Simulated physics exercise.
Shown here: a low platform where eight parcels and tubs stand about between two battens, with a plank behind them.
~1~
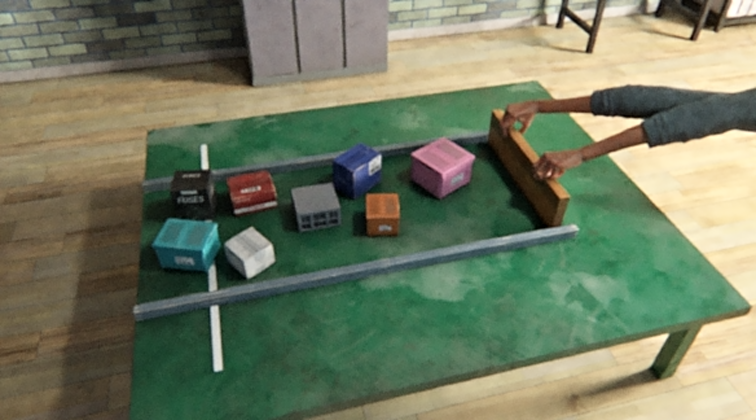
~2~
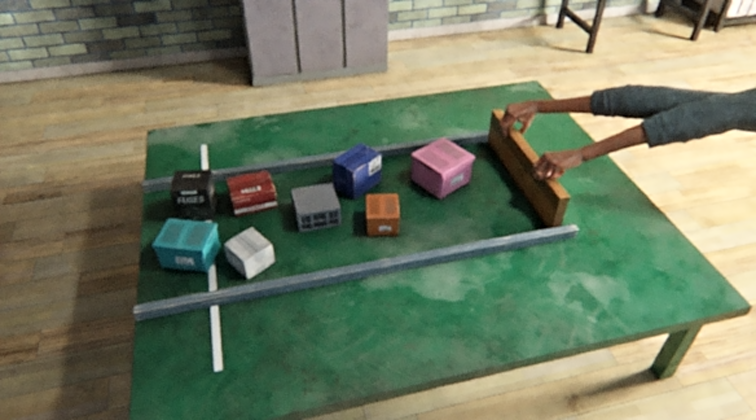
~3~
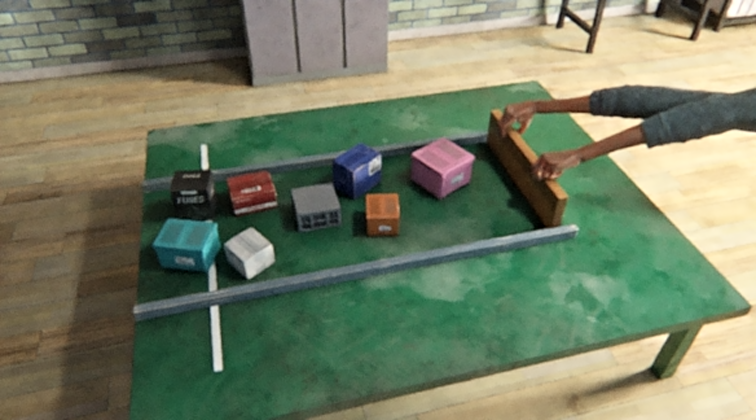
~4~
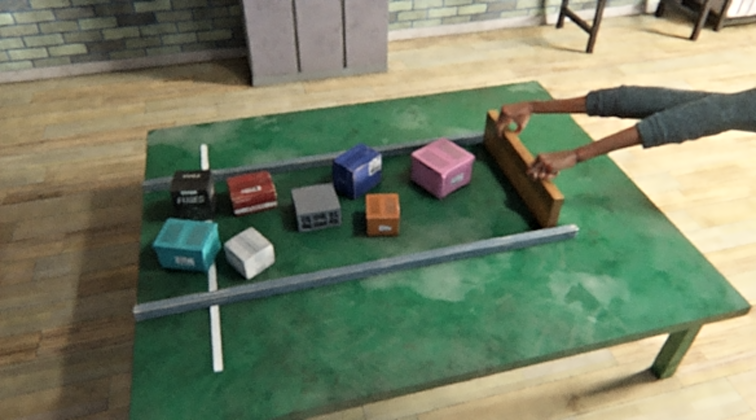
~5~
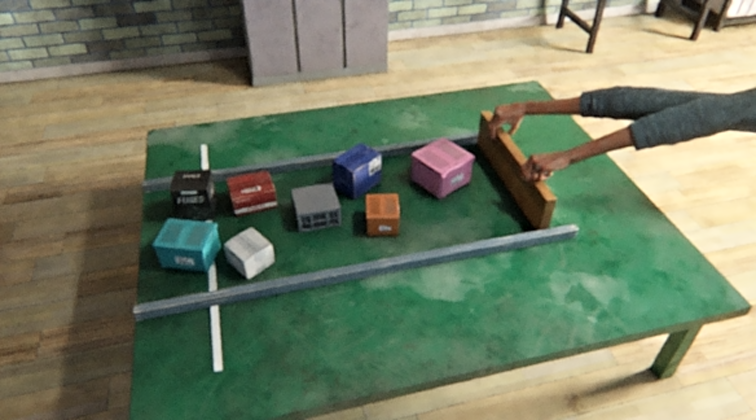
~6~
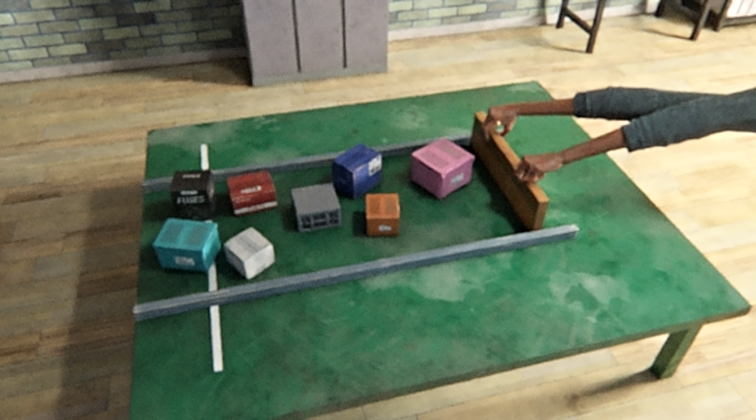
Two hands slide a wooden plank slightly left across a green table toward motionless boxes.
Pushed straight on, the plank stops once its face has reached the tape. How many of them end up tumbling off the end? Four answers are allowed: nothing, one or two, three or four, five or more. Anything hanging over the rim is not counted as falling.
The count that fall off is at least three and at most four.
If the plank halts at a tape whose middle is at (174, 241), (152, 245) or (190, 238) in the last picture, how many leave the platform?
The counts would be 5, 8 and 5.
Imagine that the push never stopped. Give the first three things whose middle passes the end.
First comes the black box, next the red parcel, and after that the turquoise tote.
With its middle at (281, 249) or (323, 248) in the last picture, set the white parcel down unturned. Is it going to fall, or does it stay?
In that order, it is not pushed off; is not pushed off.
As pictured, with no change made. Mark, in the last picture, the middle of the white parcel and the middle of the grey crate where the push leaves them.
About (192, 280), and the other about (144, 242).
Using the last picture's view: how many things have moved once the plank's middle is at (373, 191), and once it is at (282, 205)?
Tally at point one: 4; at point two: 8.
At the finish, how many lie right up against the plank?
Tally at the end: 3.
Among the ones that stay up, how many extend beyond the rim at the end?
Looks like 1 of them.
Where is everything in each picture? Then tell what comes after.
In the first picture, turquoise tote (189, 246); black box (195, 196); white parcel (250, 253); plank (524, 167); tape (209, 235).
In the second picture, black box (195, 196); red parcel (252, 193).
In the third picture, white parcel (250, 253); plank (522, 167).
In the fourth picture, turquoise tote (189, 246); orange tote (382, 215).
In the fifth picture, black box (195, 196); blue parcel (357, 171).
In the sixth picture, turquoise tote (189, 246); black box (195, 196); white parcel (250, 253); plank (505, 169); tape (209, 235).
Early on, none off yet; turquoise tote at rest near (189, 246); black box at rest near (195, 196); white parcel at rest near (250, 253).
Finally, the number that fall off is three or four; lost, blue parcel, red parcel, black box and turquoise tote.
